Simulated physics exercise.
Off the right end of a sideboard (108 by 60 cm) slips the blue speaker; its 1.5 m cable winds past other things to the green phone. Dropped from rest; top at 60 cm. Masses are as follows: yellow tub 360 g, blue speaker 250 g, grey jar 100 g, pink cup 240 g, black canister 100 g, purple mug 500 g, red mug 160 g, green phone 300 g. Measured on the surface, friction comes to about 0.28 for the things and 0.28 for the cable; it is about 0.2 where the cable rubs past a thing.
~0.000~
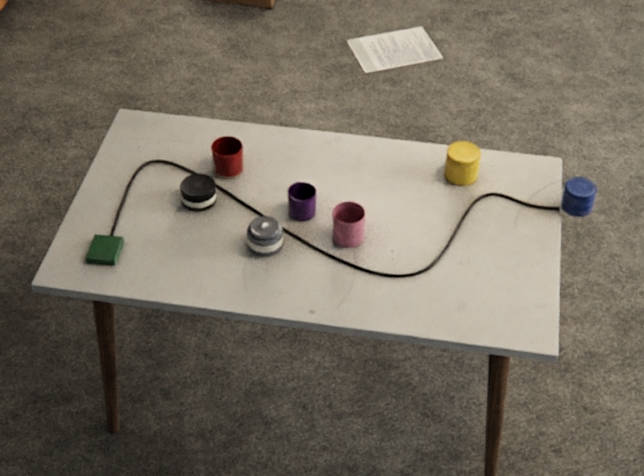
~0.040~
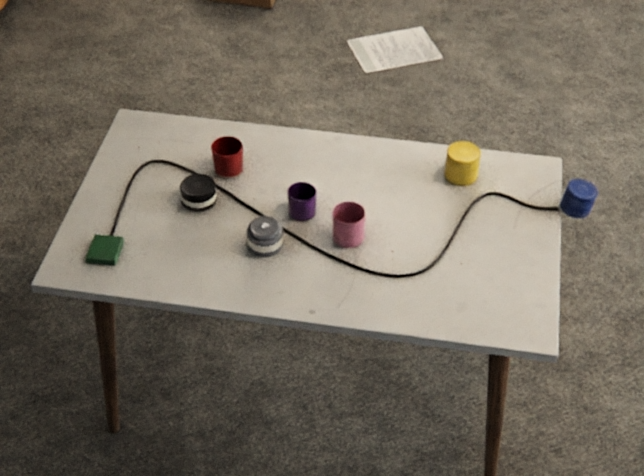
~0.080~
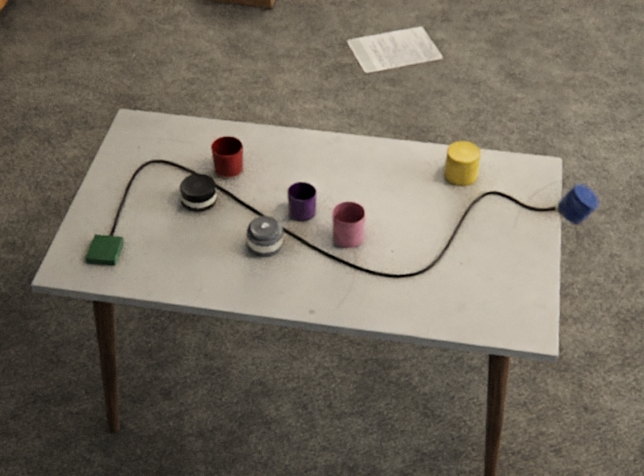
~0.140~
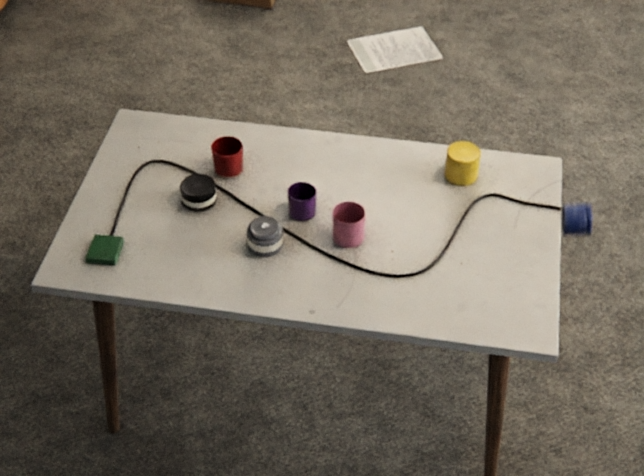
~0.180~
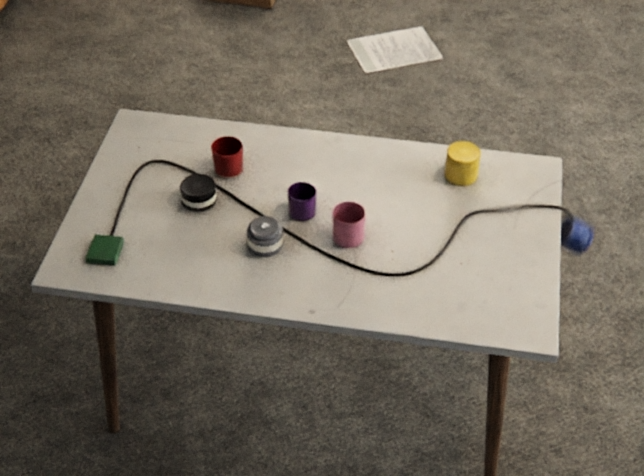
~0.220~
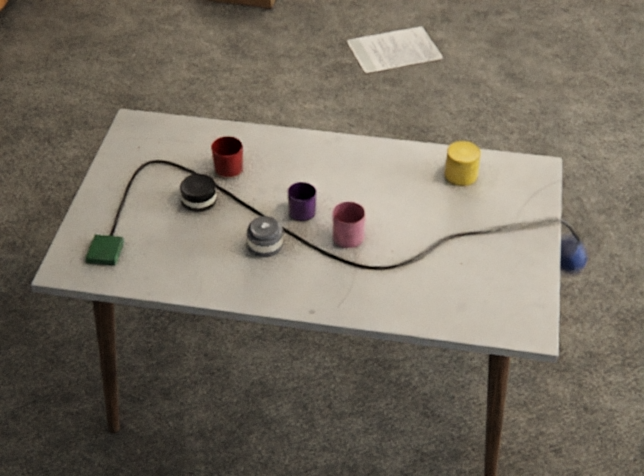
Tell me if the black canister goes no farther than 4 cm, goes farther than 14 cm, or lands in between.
It is displaced greatly.
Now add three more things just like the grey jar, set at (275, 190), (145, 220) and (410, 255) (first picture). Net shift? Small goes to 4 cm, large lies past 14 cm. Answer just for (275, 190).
There it moves only a bit.
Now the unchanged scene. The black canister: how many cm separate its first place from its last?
The black canister - off the top.
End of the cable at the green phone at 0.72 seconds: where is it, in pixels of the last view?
(150, 239) or thereabouts.
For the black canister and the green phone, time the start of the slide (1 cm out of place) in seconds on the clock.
The black canister at 0.36 seconds and the green phone at 0.42 seconds.
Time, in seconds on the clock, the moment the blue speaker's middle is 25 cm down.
At 0.28 s.
By 0.5 s, the cable's tail end at (132, 237); black canister 15 cm off its start, blue speaker over the edge, green phone 3 cm off its start.
By 0.7 s, the cable's tail end at (150, 239); black canister over the edge, green phone 6 cm off its start, blue speaker over the edge.
By 1.0 s, the cable's tail end at (150, 239); black canister over the edge, green phone 6 cm off its start at (131, 239), blue speaker over the edge.
By 1.2 s, the cable's tail end at (150, 239); black canister over the edge, green phone 6 cm off its start, blue speaker over the edge.
By 2.4 s, the cable's tail end at (150, 239); black canister over the edge, green phone 6 cm off its start at (131, 239), blue speaker over the edge, pink cup 3 cm off its start at (354, 204).
